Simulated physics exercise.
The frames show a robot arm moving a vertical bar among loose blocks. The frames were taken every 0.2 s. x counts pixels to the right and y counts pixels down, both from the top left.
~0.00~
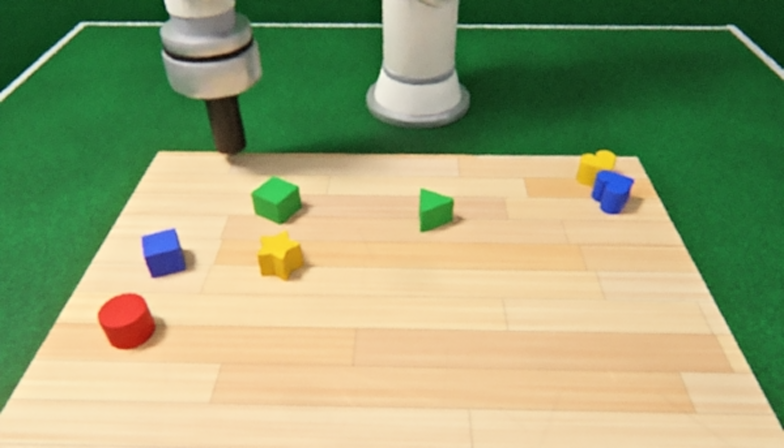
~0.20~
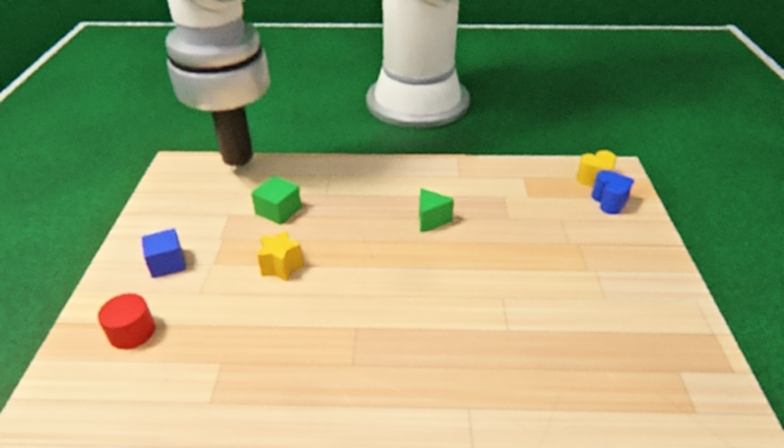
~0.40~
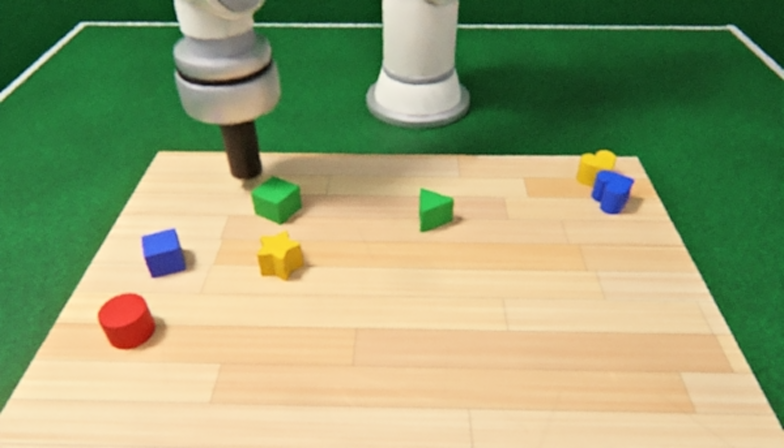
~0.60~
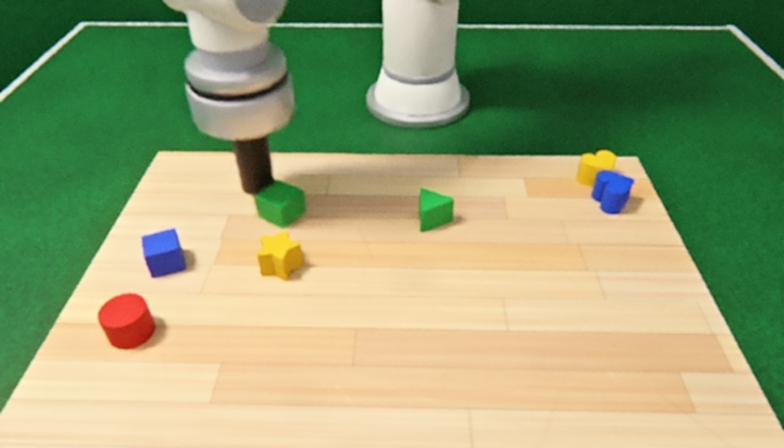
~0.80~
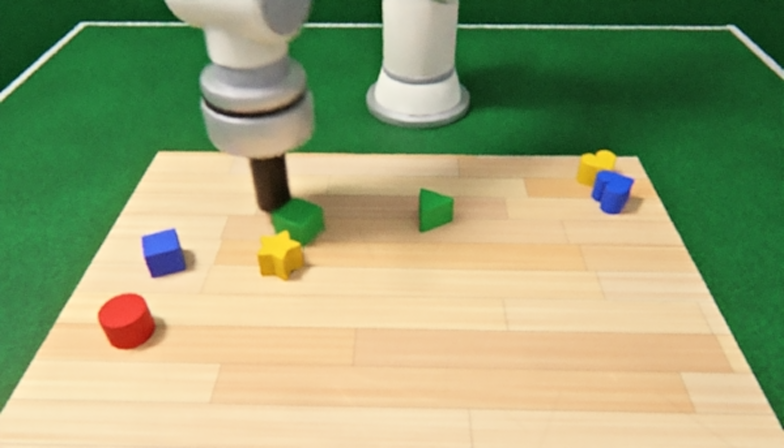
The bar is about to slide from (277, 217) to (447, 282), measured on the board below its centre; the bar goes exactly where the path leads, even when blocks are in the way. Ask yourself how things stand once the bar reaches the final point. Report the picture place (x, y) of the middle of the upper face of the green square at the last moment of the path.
The middle of its upper face should be somewhere near (358, 259).
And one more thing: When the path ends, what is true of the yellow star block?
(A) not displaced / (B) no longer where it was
That would be A.
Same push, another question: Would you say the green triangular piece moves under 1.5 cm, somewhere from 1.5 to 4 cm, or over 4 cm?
It slides not even 1.5 cm.
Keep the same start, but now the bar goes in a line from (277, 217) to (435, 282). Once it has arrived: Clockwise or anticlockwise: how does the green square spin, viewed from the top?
From overhead, clockwise.
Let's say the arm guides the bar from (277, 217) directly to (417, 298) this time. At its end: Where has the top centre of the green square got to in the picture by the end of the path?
I'd guess (397, 303).
What follows on the original path. One third of the way, bar at (328, 225); green square at (340, 239), turned 50° clockwise.
Two thirds of the way, bar at (385, 246); green square at (358, 259), turned 85° clockwise.
At the end, bar at (448, 269); yellow star block unmoved; green square at (358, 259), turned 85° clockwise; green triangular piece unmoved.
